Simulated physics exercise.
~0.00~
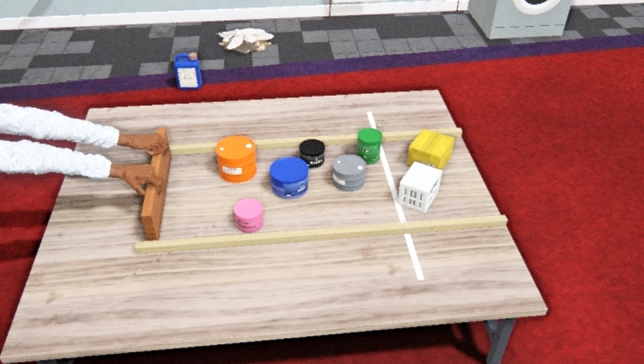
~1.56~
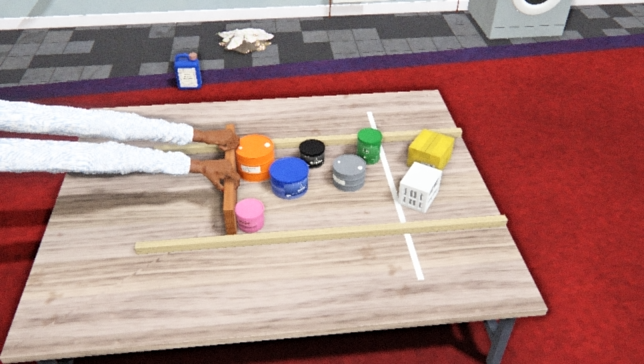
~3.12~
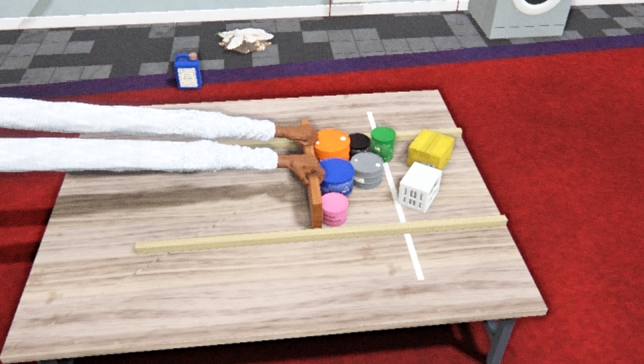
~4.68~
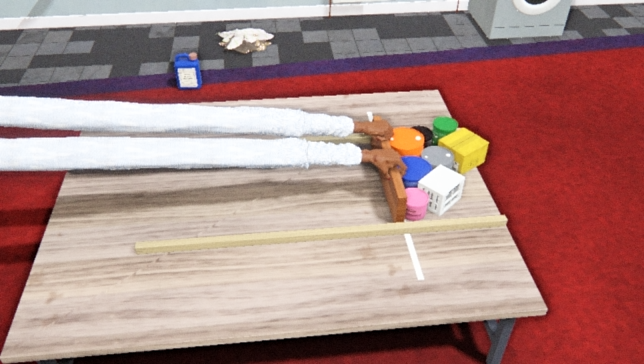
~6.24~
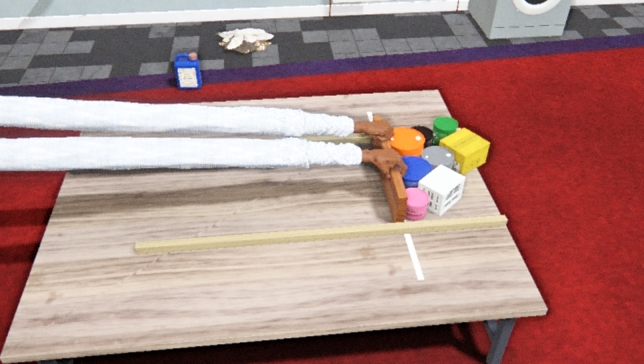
Two long, white-sleeved arms reach in from the left, gripping a brown plank upright on a wooden table that stands on red carpet, seen from above by a still camera. Ahead of it sit orange, blue, black, grey, green and pink tubs, with a yellow parcel and a white crate beyond a white line at the right. The hands slide the plank rightward, meeting the orange tub first, then gathering the pink, blue and other tubs into a cluster. The bunch crosses the line and shifts the crate and parcel towards the right edge. The plank stops there, and everything remains on the table.
